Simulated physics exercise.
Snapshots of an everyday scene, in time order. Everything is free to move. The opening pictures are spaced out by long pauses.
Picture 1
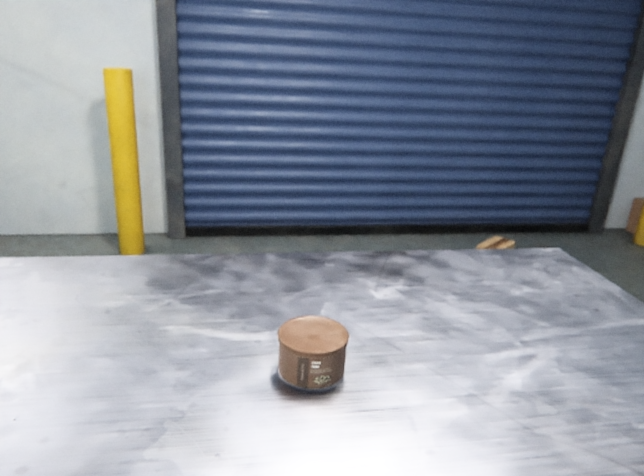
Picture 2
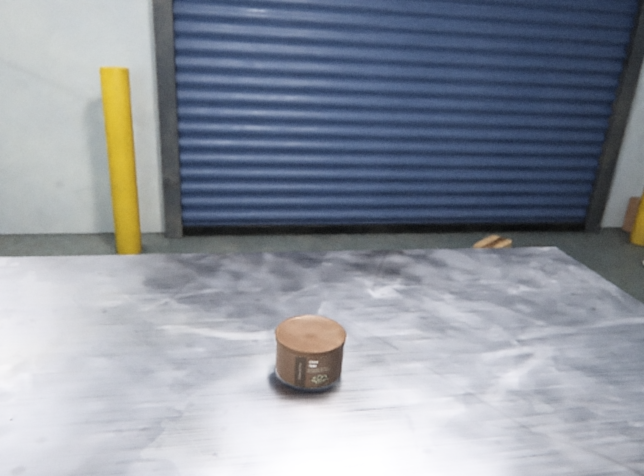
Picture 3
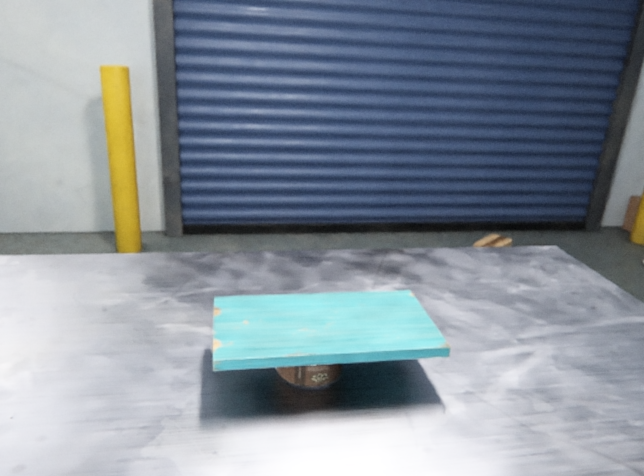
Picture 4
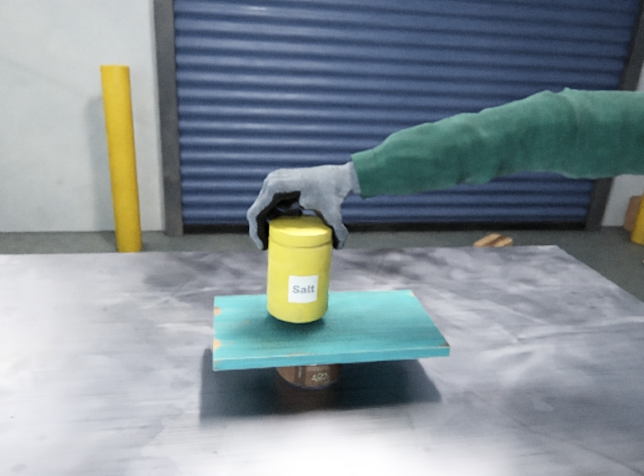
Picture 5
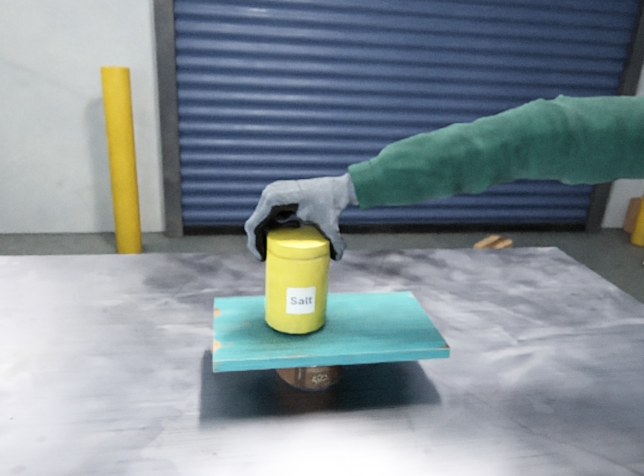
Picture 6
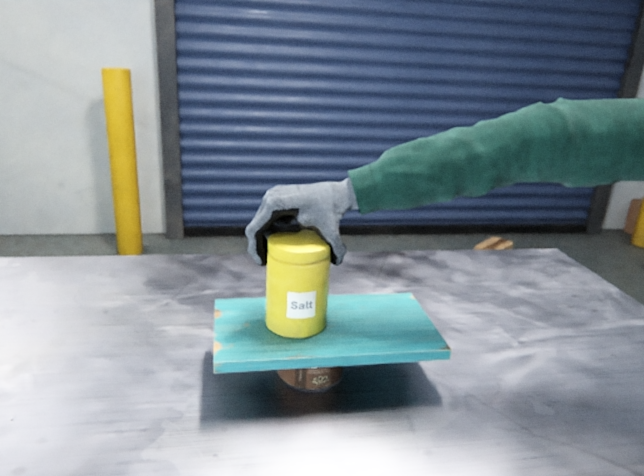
A small brown tub sits alone on a grey-white, streaky tabletop, seen from slightly above in front of a closed blue roller shutter, with a yellow post at left. A turquoise board then appears lying across the tub, its shadow on the table. A grey-gloved hand in a green sleeve, reaching from the right, lowers a yellow salt jar onto the board and keeps hold of it, while the view stays nearly still.
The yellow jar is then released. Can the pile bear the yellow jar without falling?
Honestly, the whole thing stays intact in the end.
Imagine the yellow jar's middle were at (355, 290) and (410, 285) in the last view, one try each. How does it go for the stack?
Trial 1 - stable; trial 2 - collapsed.
Then, 0.70 s on from there, no change.
Then, 1.70 s on from there, yellow jar resting near (298, 283).
In the end, all 3 unmoved. At the end, from the last picture's camera, yellow jar near (297, 283). The stack keeps its balance.
